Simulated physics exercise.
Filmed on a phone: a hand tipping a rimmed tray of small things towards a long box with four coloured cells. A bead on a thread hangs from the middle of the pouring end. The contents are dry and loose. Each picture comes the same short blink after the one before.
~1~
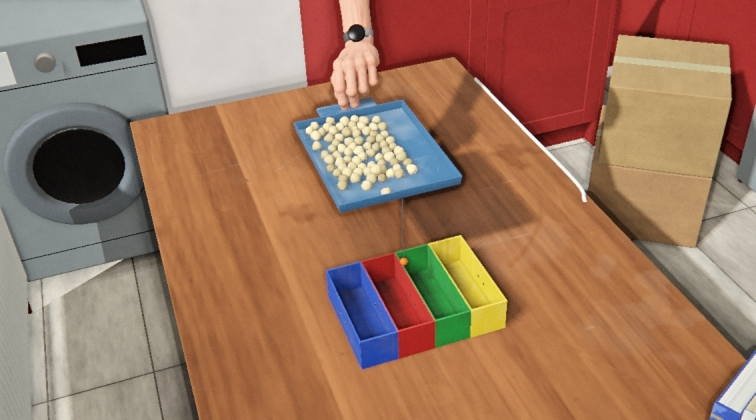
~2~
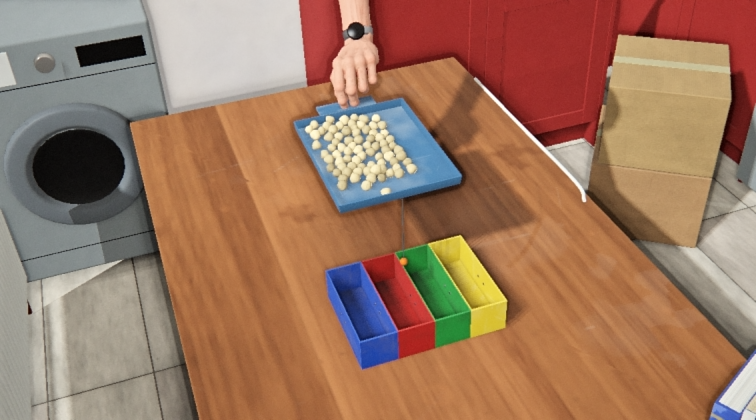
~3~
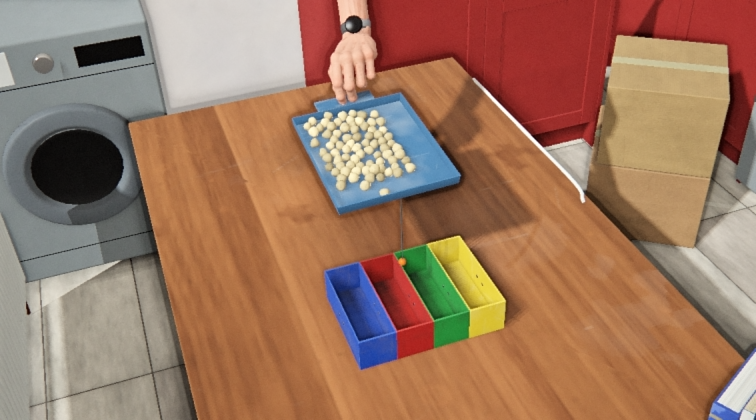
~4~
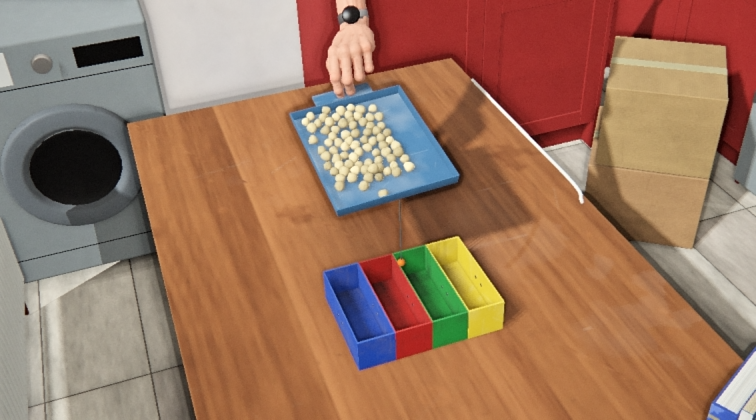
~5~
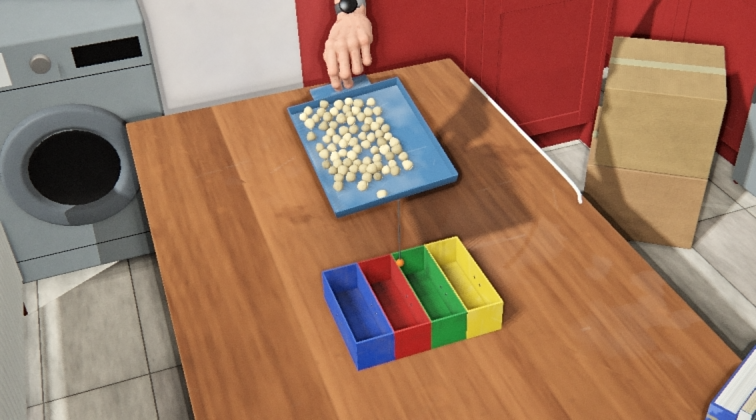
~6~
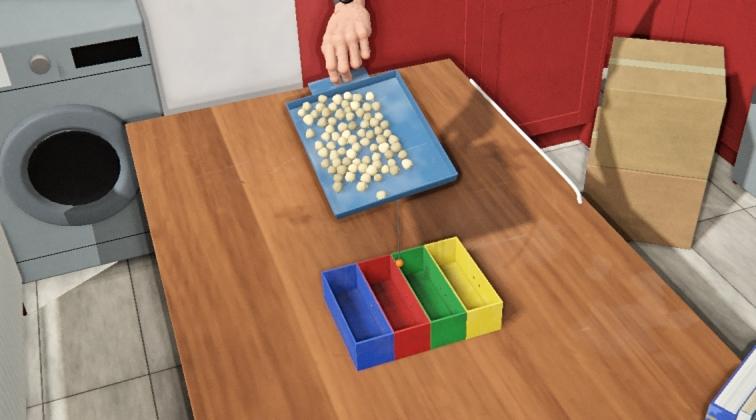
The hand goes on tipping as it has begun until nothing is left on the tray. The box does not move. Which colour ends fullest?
Fullest: The blue cell.
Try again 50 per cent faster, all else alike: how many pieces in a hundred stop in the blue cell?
About 30 per cent.
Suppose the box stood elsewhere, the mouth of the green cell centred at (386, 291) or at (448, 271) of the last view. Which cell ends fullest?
First the red cell, then the blue one.
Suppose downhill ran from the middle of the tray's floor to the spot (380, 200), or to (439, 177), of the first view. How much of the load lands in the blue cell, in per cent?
About 30 and 0 per cent.
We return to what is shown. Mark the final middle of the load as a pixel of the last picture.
Close to (358, 331).
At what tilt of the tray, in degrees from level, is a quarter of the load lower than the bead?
Around 115° of tilt.
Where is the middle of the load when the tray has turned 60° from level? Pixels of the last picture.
At about (352, 166).
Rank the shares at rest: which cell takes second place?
In second place: The cell in red.
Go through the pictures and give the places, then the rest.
The first frame shows corners of the pouring end (340, 204) and (460, 175), level; middle of the load (359, 151), macadamia nuts; bead on its thread (404, 261); blue cell (379, 348); red cell (417, 337); green cell (453, 326); yellow cell (488, 316).
The second frame shows corners of the pouring end (340, 205) and (460, 175), level; middle of the load (359, 151).
The third frame shows corners of the pouring end (339, 206) and (458, 175), tipped barely, lowest at the left corner; middle of the load (357, 149).
The fourth frame shows corners of the pouring end (338, 209) and (457, 175), tipped a little, lowest at the left corner; middle of the load (356, 146).
The fifth frame shows corners of the pouring end (337, 211) and (456, 174), tipped a little, lowest at the left corner; middle of the load (354, 143).
The sixth frame shows corners of the pouring end (336, 213) and (456, 173), tipped clearly, lowest at the left corner; middle of the load (353, 140); blue cell (375, 349); red cell (412, 339); green cell (449, 328); yellow cell (484, 318).
Just after the last frame, tray tipped steeply; every one on the tray.
A moment on, tray tipped right over; every one on the tray.
Further on, tray tipped past a quarter turn; roughly half in the blue cell; roughly a quarter in the red cell; roughly a third falling or outside the box.
When it is over, tray tipped past a quarter turn; roughly half in the blue cell; roughly a quarter in the red cell; not one in the green cell; not one in the yellow cell; roughly a third outside the box.
